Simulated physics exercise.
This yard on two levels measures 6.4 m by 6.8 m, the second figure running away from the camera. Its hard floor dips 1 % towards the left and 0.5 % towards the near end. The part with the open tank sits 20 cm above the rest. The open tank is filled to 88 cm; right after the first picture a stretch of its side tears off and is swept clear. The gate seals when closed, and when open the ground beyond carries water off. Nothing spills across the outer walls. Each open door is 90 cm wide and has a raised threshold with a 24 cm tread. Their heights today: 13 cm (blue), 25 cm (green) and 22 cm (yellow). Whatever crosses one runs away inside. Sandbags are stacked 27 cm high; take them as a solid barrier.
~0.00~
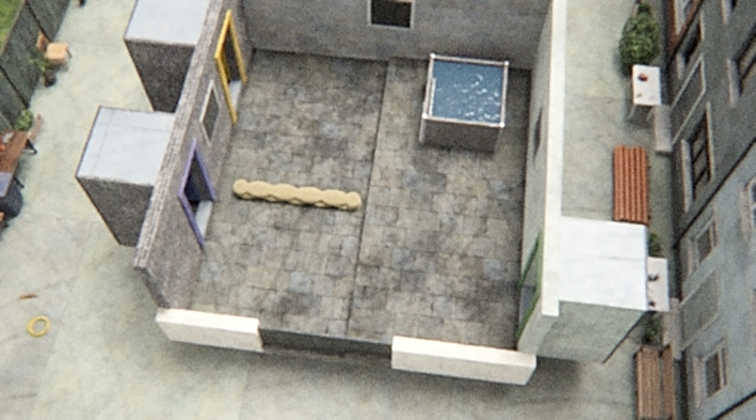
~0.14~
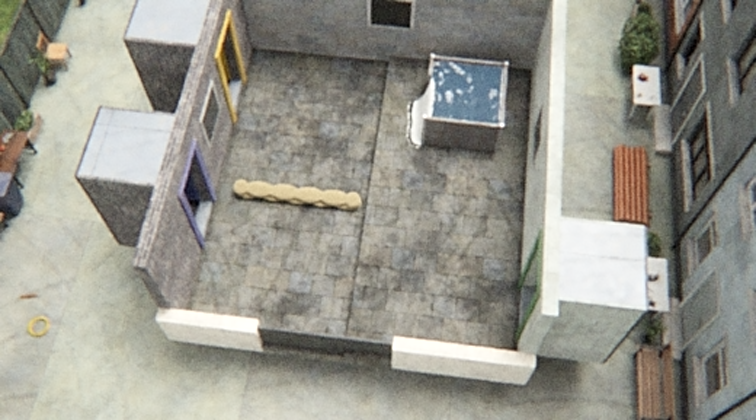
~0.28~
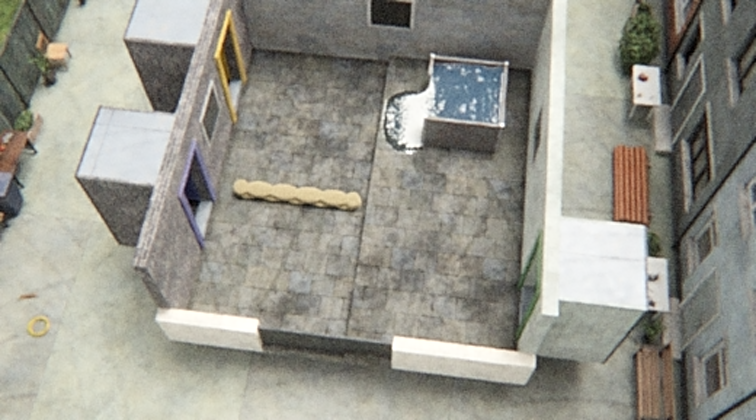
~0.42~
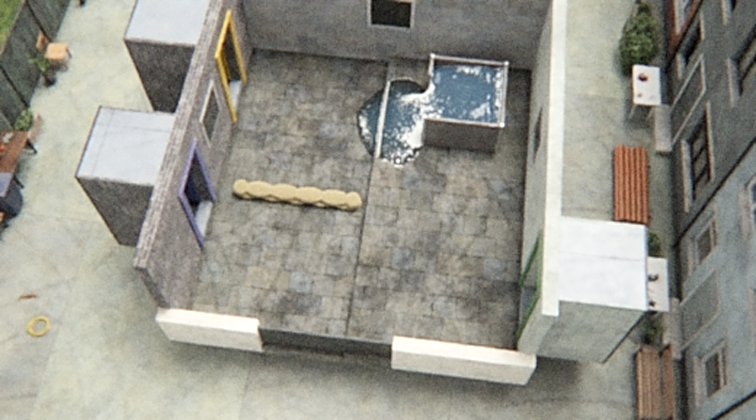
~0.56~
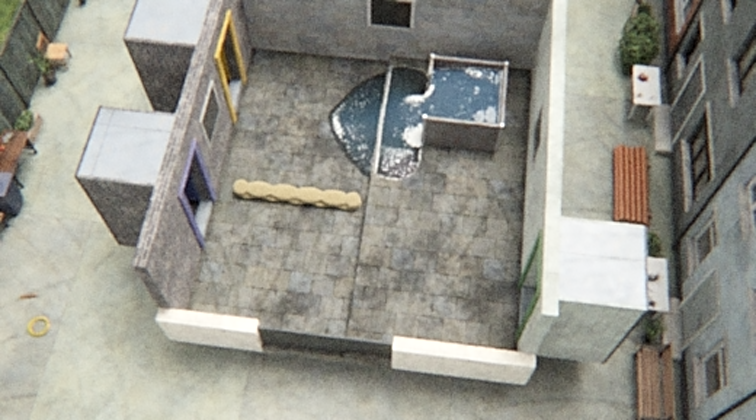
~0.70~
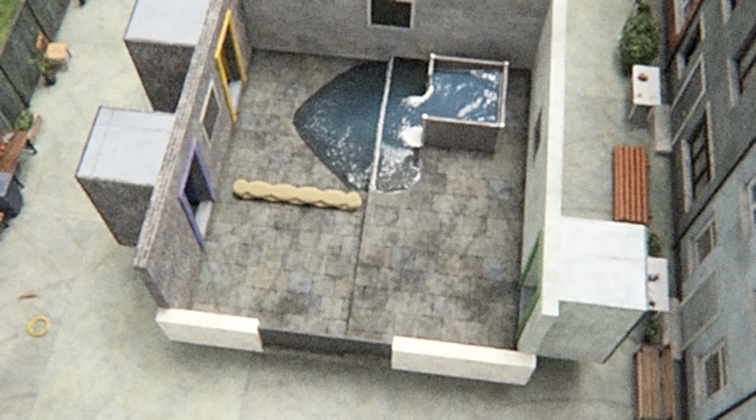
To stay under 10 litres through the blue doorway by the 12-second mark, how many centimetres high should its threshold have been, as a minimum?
It would have to be roughly 6.5 cm high.
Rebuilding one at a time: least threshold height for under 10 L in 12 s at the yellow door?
About 26 cm at yellow.
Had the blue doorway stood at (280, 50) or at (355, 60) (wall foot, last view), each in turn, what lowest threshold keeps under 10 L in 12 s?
Roughly 24 and 10.0 cm.
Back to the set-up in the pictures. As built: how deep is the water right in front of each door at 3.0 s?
In cm: Blue 9, green 0, yellow 24.
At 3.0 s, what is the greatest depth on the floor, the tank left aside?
Roughly 28 cm.
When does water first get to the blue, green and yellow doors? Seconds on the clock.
Arrival: Blue 1.8 s, green not within the 12 s, yellow 1.0 s.
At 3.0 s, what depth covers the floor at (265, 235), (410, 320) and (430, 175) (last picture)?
About 1, 0 and 0 cm.
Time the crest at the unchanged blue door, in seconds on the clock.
Near 10.0 s.
After 1.4 s water covers 35 % of the floor, deepest (34 cm) near (416, 123); it has not reached the blue door.
After 3.0 s water covers 45 % of the floor, deepest (28 cm) near (269, 113); 9 cm at the blue door, 0 litres in over its 13 cm threshold.
After 12.0 s water covers 50 % of the floor, deepest (14 cm) near (183, 325); 6 cm at the blue door, 0 litres in over its 13 cm threshold.
At the blue door as built, the water arrived by 1.9 s and peaked near 9 cm at 10.2 s.
Run again over the same 12 s with other heights there, 16 litres in over 5.5 cm, 5 litres over 7.5 cm. The limit of 10 litres is kept from about 6.5 cm up.
